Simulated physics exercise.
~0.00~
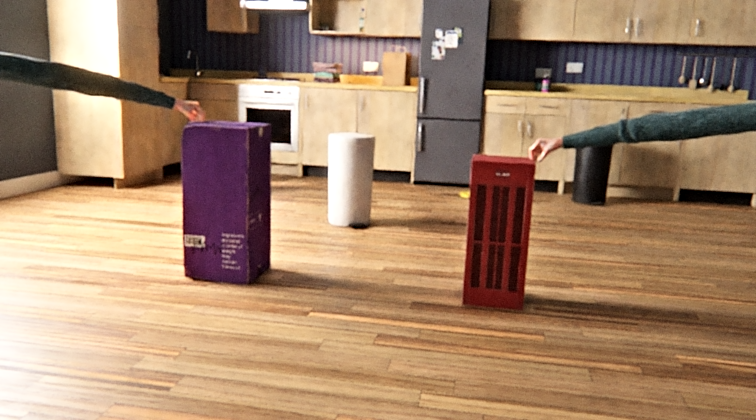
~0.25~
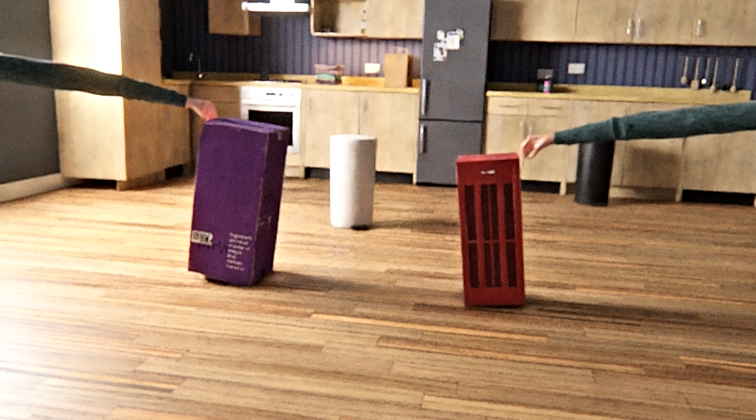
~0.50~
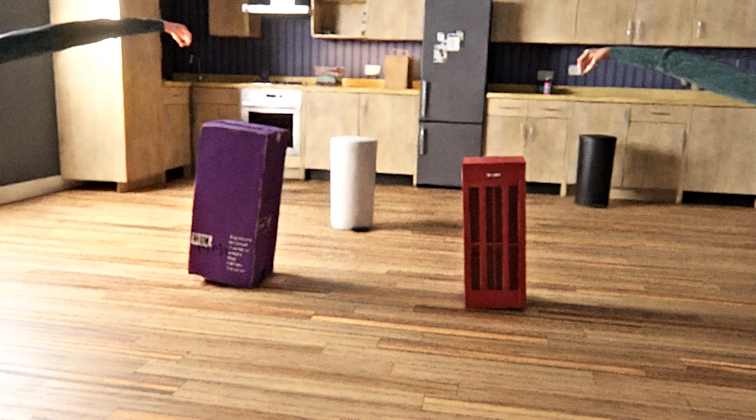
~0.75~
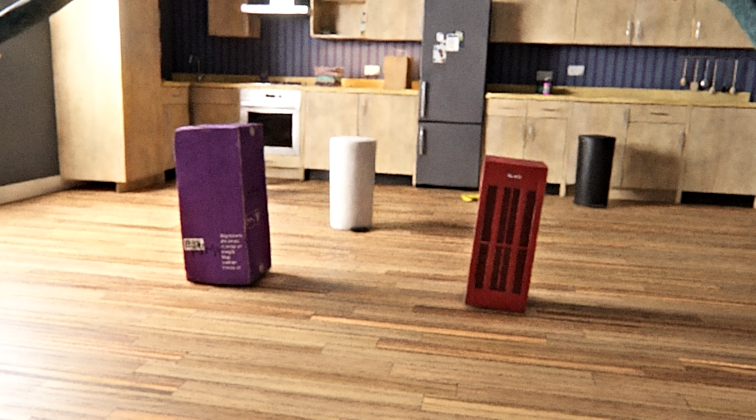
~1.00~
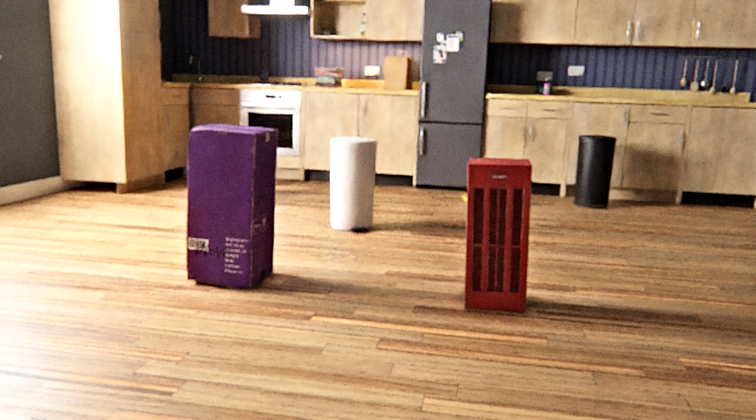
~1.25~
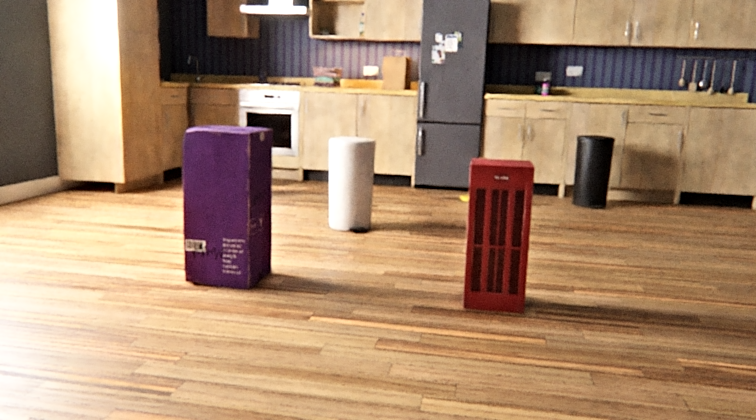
In a kitchen with a wide wooden floor, a tall purple box stands on the left and a tall red crate on the right, with a hand from each side touching its top. The hands push inward, and the box tips to the right while the crate leans slightly left. Both hands let go and draw back out of view. The box and the crate then rock the other way, the box toward the left and the crate toward the right. They sway back with smaller movements, and both end standing upright on their bases.
